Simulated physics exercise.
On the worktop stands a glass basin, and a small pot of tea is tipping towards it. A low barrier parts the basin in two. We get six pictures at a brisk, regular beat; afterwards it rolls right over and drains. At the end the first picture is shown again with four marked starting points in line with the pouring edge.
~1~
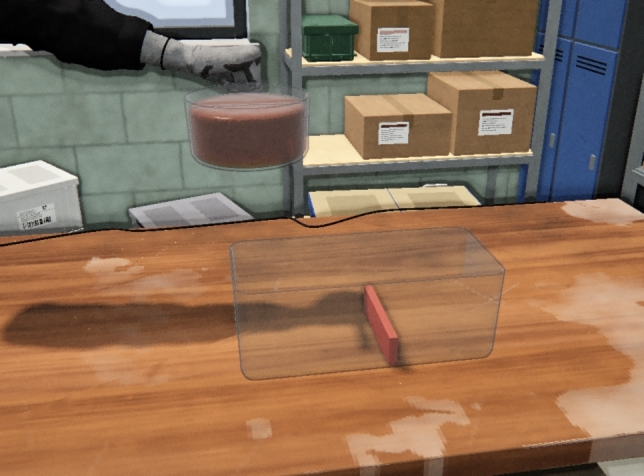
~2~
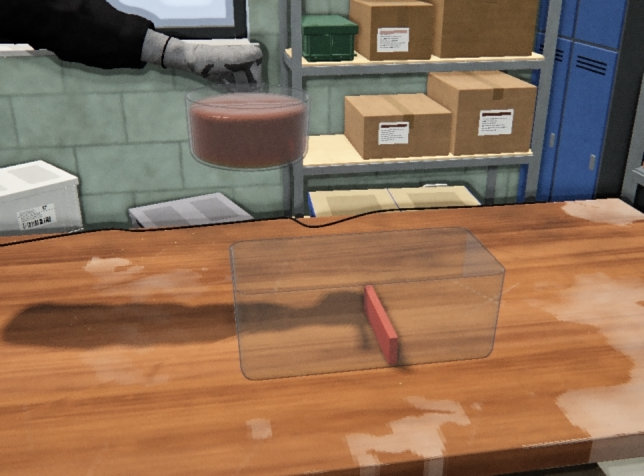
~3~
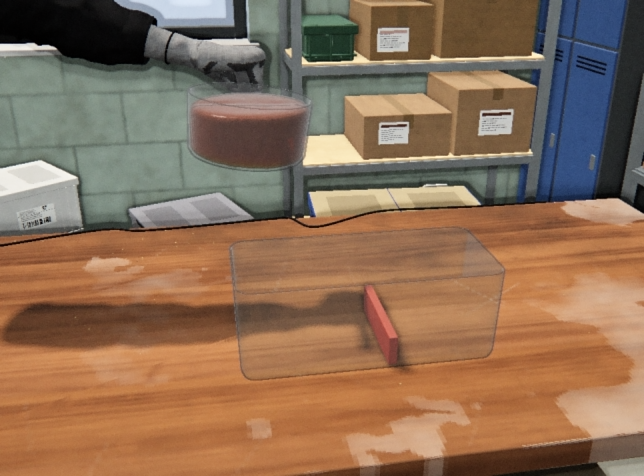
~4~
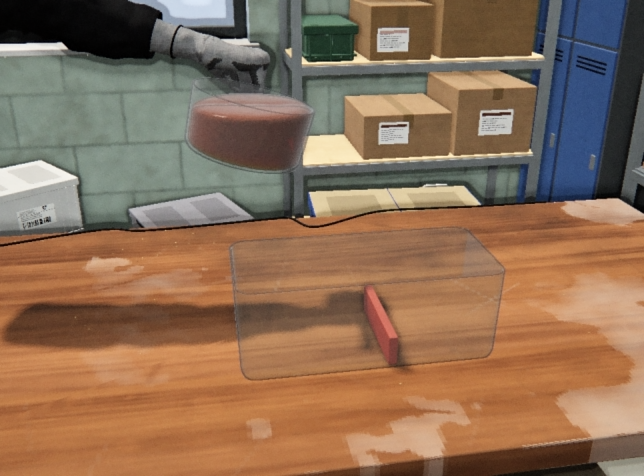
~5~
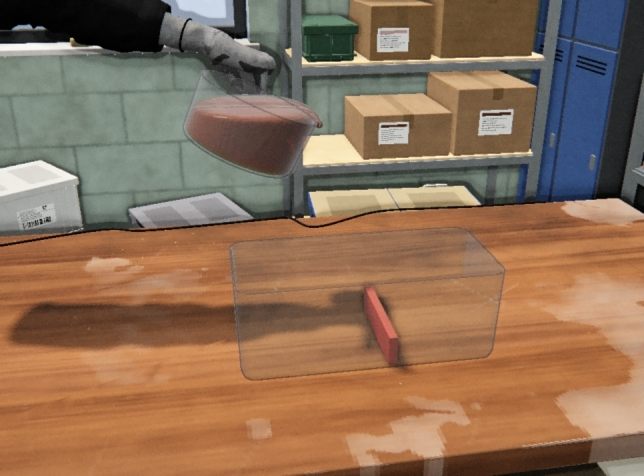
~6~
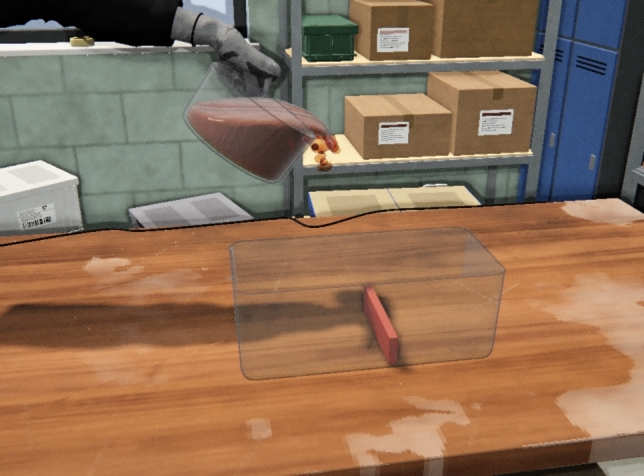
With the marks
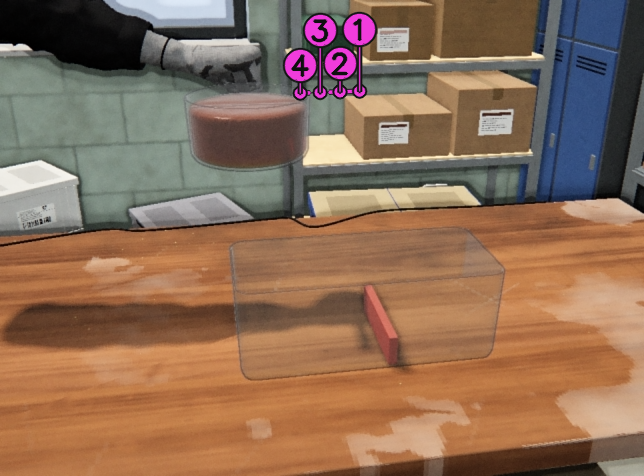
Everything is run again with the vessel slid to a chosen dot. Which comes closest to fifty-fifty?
Place 3.
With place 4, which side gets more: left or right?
The left one.
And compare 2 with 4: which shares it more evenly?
Place 2.
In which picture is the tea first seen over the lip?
In picture 5.
On the marked copy, 1 at (359, 91); 2 at (340, 91); 3 at (320, 92); 4 at (300, 93).
With 1, about 27 % ends left of the wall and 72 % right of it.
With 2, about 36 % ends left of the wall and 63 % right of it.
With 3, about 51 % ends left of the wall and 47 % right of it.
With 4, about 75 % ends left of the wall and 22 % right of it; 3 % is lost outside.
